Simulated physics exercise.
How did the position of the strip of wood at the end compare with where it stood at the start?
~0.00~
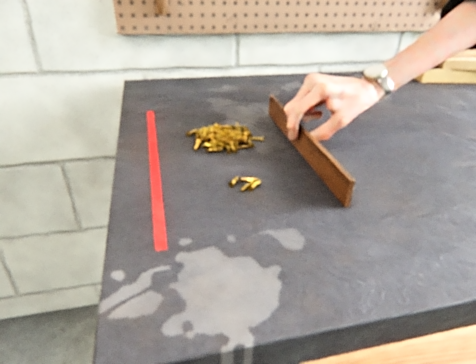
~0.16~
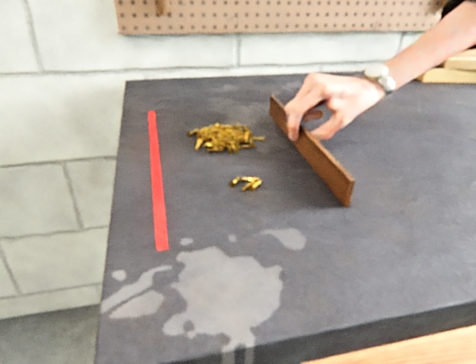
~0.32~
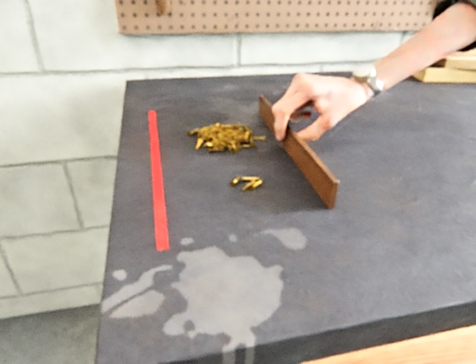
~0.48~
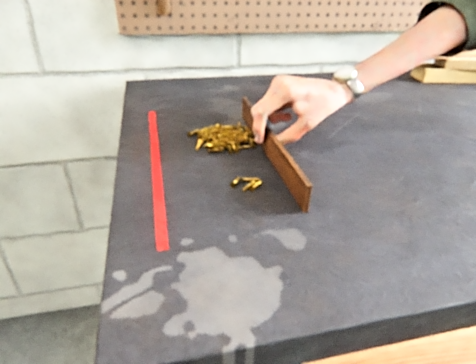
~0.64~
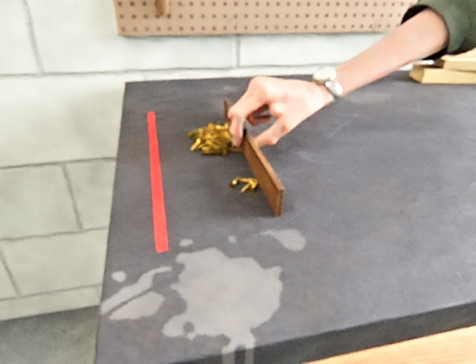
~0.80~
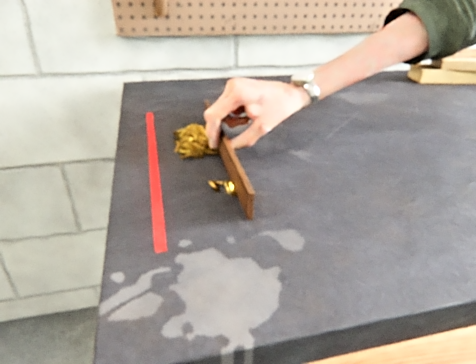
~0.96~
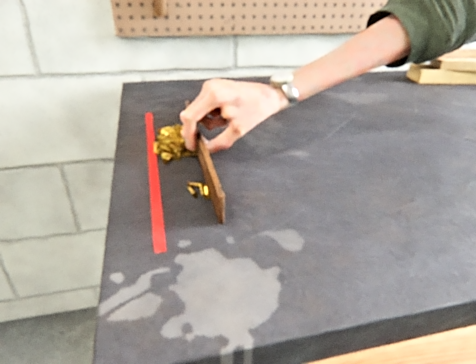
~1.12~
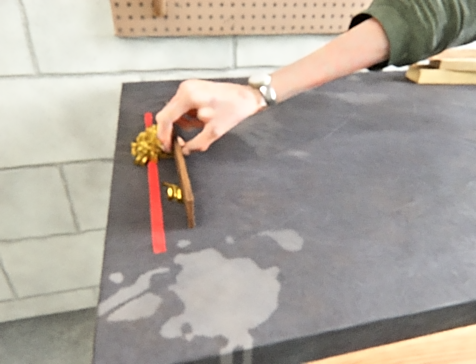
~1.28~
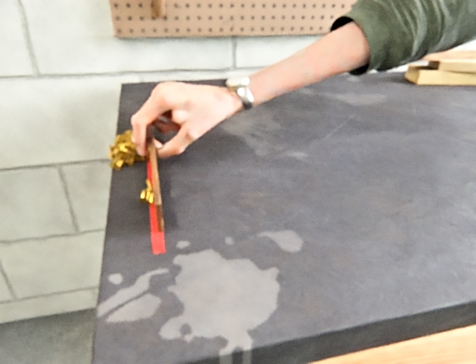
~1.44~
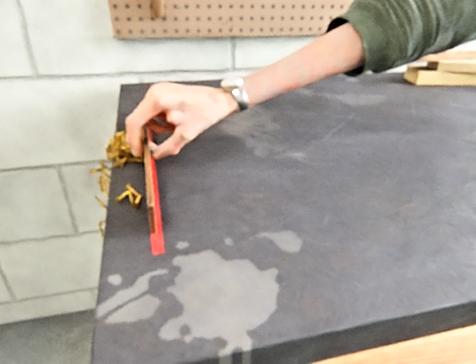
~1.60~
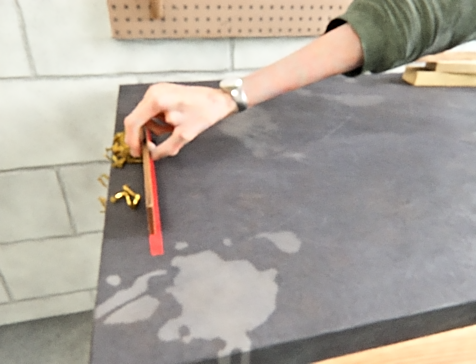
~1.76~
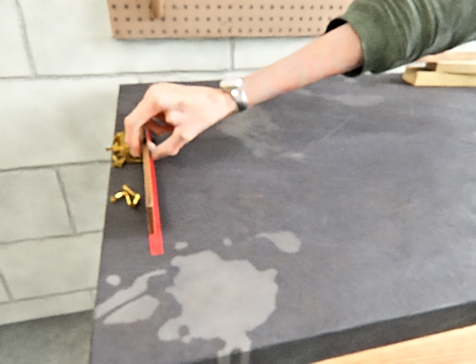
It started well to the right of both golden piles, out on the open table, and ended much farther left, standing at the red tape near the table's left edge.
